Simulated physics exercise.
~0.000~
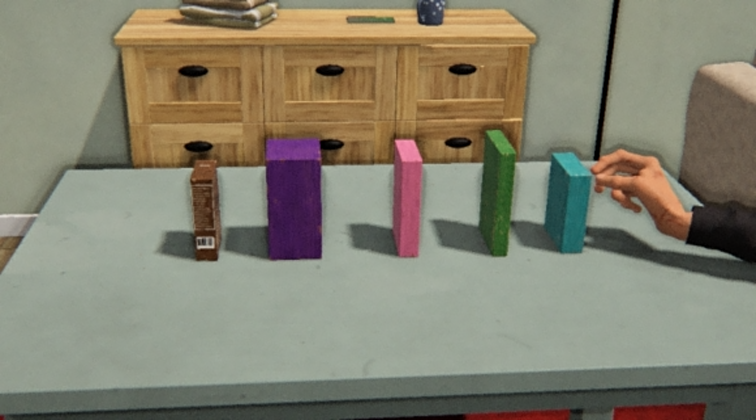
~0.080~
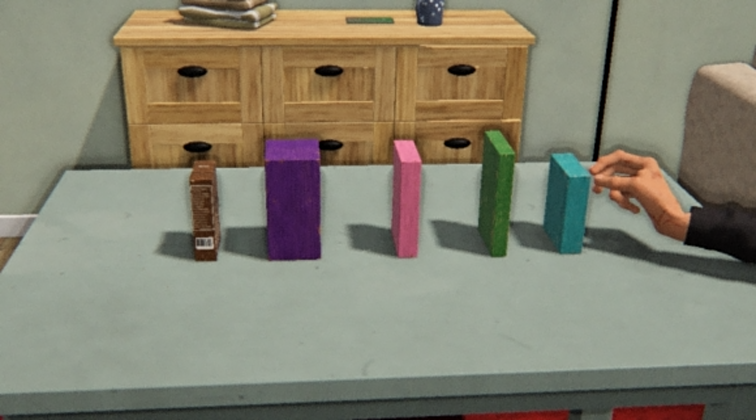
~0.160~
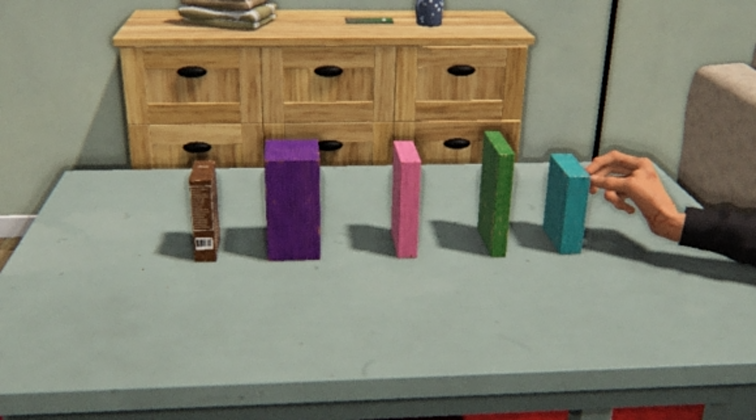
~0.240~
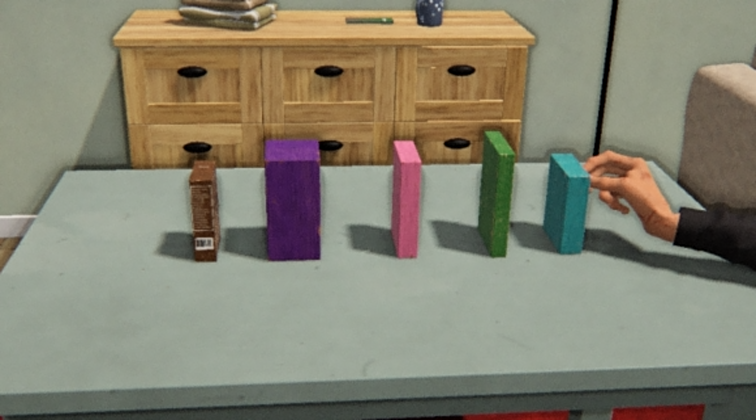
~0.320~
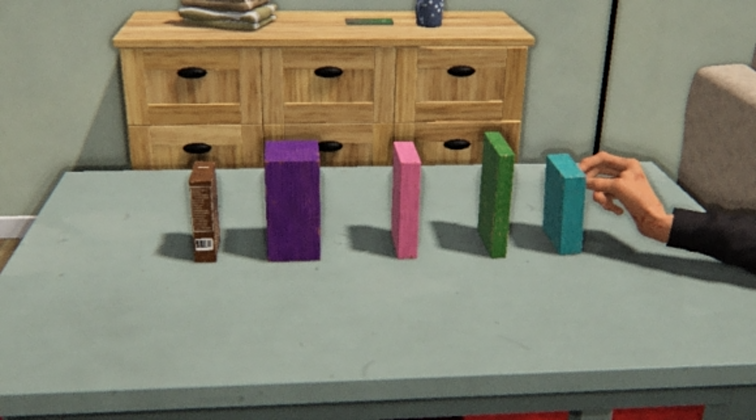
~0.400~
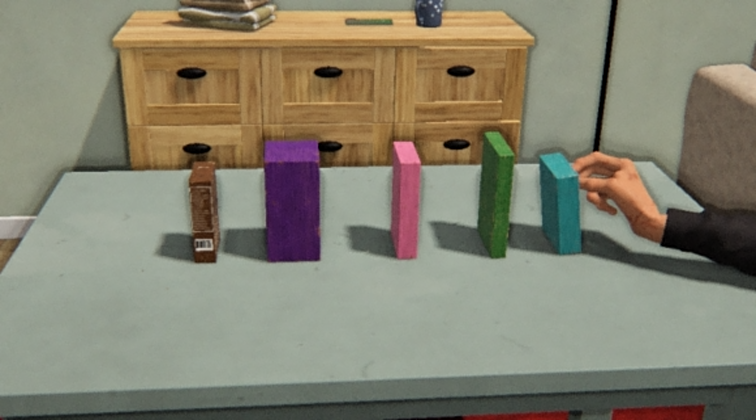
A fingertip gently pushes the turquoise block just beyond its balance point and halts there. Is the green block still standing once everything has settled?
No. Down.
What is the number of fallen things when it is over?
That makes 5 altogether.
After 0.90 s, turquoise block 65° over; green block tipped 33° from how it was near (464, 199).
After 1.20 s, turquoise block 78° over; green block on its side near (433, 227); pink board tipped 74° from how it was; purple block tipped 22° from how it was.
After 1.50 s, turquoise block 78° over; green block on its side near (432, 228); purple block on its side; pink board on its side.
At rest (2.3 s), tipped over on the table, pink board, green block and purple block. Seen from the same camera at the end, green block near (432, 227).
